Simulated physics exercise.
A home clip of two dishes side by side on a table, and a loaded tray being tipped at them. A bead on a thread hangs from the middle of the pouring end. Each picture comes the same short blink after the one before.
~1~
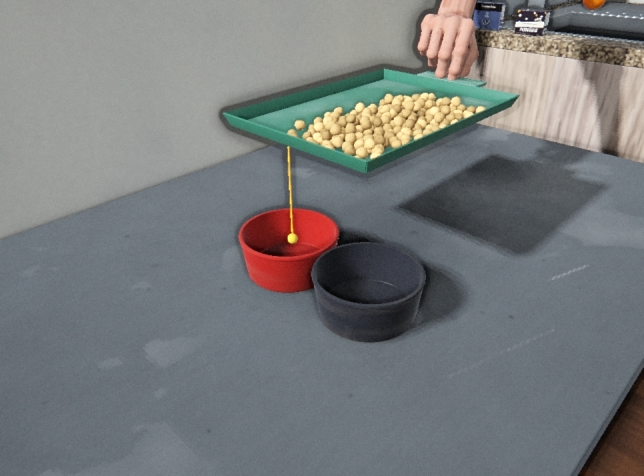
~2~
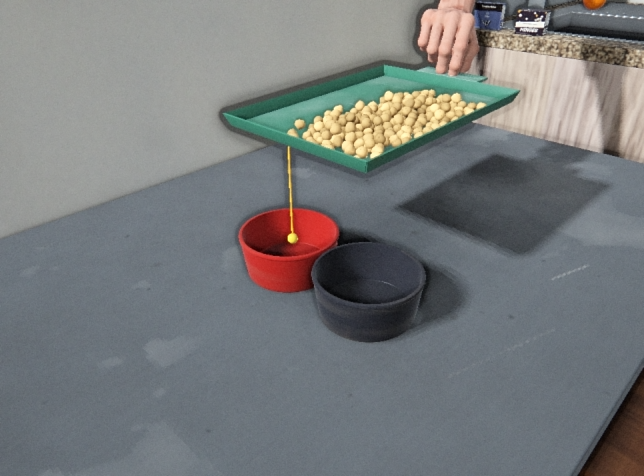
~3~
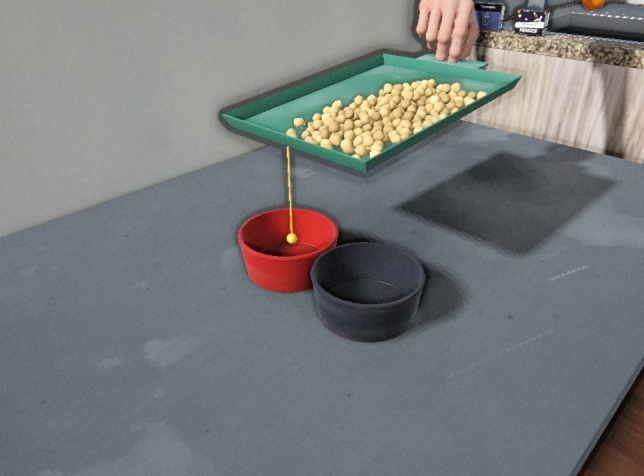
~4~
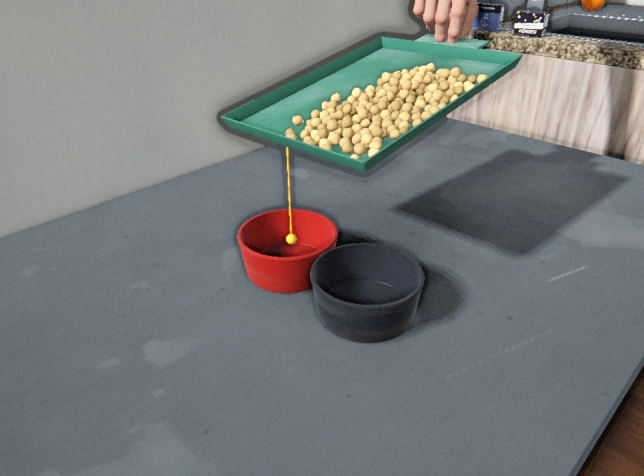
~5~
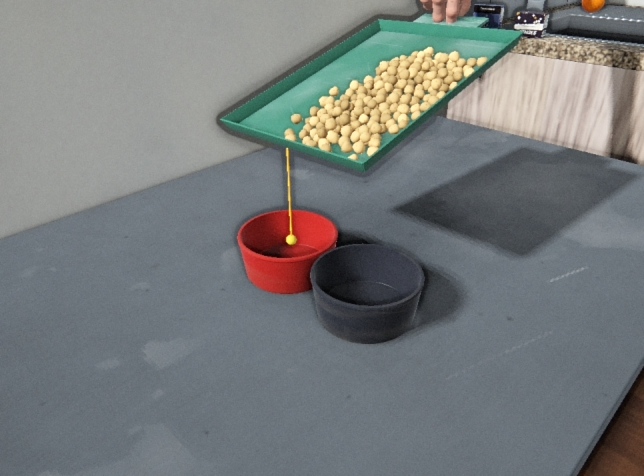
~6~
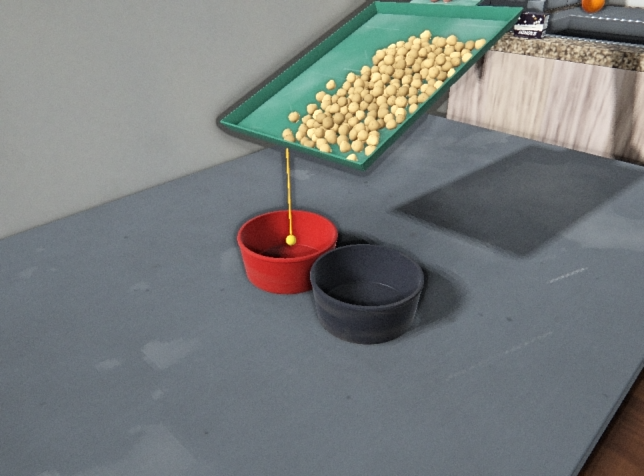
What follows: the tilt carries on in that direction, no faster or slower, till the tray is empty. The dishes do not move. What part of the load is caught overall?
Caught overall: Under half.
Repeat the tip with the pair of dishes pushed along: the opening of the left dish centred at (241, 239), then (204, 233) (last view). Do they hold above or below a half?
First above a half, then over half.
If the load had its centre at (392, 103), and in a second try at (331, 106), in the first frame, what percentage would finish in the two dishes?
The first gives 0 %, the second 0 %.
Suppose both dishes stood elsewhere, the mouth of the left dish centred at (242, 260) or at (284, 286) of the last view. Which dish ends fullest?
In turn: The left one; the left-hand dish.
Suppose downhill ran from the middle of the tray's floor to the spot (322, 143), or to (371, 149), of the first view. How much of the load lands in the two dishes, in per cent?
In turn 10 and 80 in a hundred.
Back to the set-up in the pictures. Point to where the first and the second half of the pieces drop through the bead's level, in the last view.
The first part at (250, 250); the rest at (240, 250).
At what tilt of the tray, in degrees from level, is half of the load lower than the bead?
Near 90 degrees.
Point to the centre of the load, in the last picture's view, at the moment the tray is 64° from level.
Roughly at (299, 123).
Just after the last frame, tray tipped steeply; the larger part on the tray; just a few outside both; about a tenth in the air.
A moment on, tray tipped past a quarter turn; about a tenth on the tray; just a few in the left dish; roughly two thirds outside both; roughly a quarter in the air.
Further on, tray tipped past a quarter turn; just a few in the right dish; just a few in the left dish; almost all outside both.
When it is over, tray tipped past a quarter turn; just a few in the right dish; just a few in the left dish; almost all outside both.
